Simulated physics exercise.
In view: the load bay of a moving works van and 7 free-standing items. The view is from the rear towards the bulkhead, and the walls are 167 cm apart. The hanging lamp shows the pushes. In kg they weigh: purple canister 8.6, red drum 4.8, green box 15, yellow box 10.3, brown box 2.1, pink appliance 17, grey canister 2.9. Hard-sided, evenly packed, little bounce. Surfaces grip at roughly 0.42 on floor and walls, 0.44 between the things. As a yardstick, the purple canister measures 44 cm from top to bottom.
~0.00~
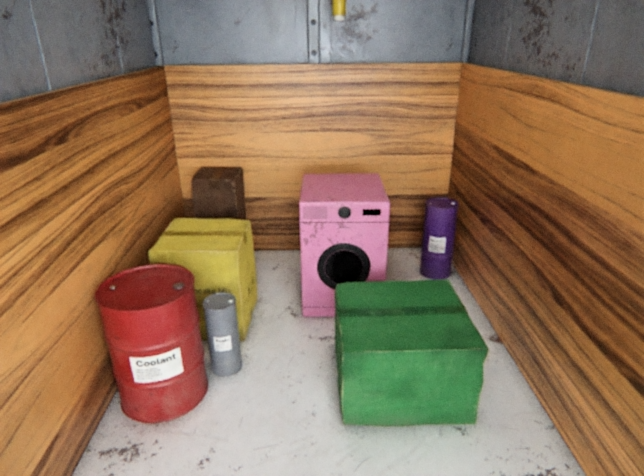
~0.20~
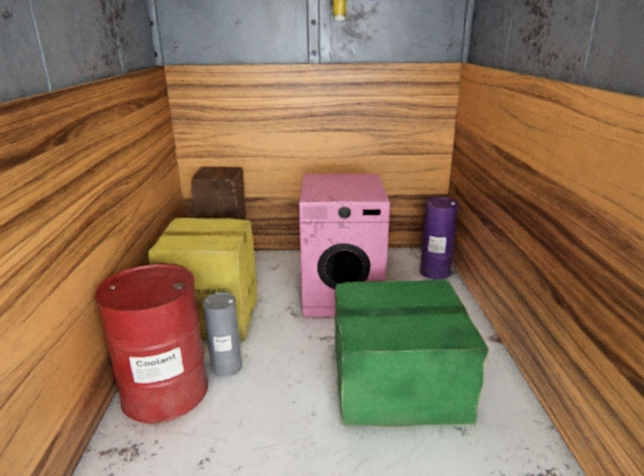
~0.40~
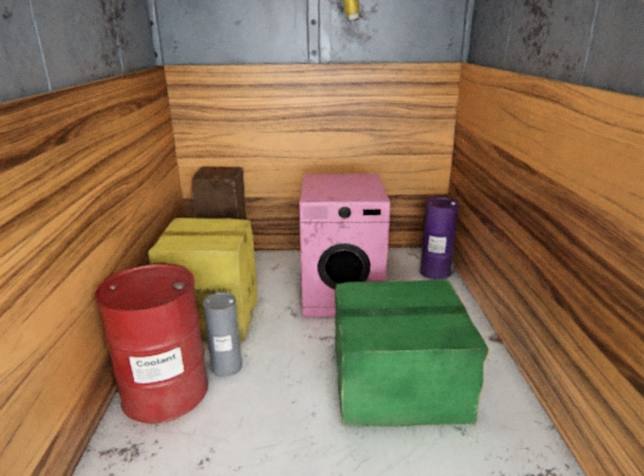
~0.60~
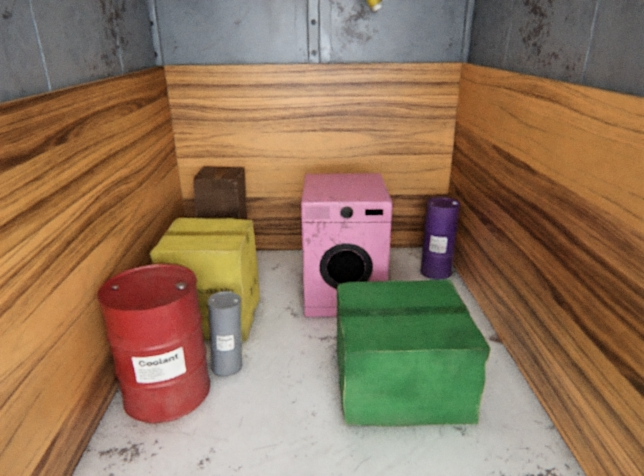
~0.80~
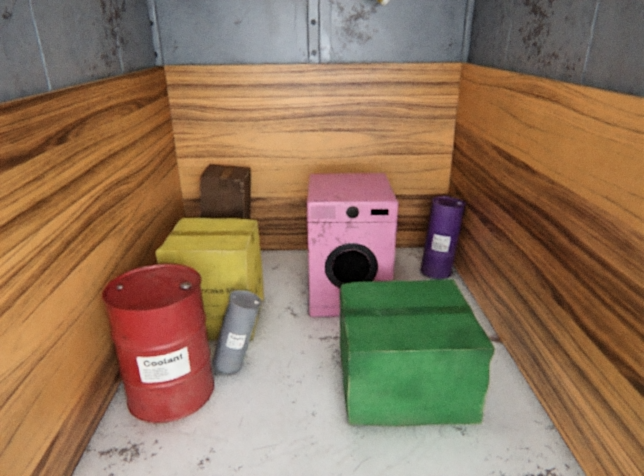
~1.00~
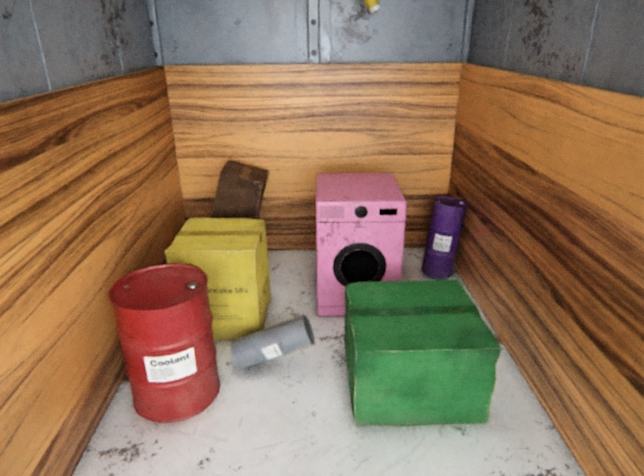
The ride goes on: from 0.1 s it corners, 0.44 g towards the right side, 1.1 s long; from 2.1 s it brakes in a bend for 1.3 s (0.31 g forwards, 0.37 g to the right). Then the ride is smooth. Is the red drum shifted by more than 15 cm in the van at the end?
The red drum ends elsewhere.
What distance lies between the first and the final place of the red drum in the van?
Some 38 cm.
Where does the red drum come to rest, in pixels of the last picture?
Near (247, 308).
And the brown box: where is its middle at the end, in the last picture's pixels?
Near (292, 241).
Around 1.80 s, smooth; red drum shifted 6 cm near (171, 341); grey canister on its side; brown box on its side.
Around 2.90 s, push 0.31 g forwards, 0.37 g right; red drum shifted 15 cm near (195, 330); grey canister on its side; brown box on its side.
Around 3.20 s, push 0.25 g forwards, 0.30 g right; red drum shifted 29 cm near (228, 316); grey canister on its side; brown box on its side.
Finally (4.0 s), on their side or leaning hard in the van, brown box and grey canister; not toppled but over 15 cm from the start, red drum, green box, yellow box and pink appliance; the last one still in place (within 15 cm). In the last view, red drum near (247, 308).
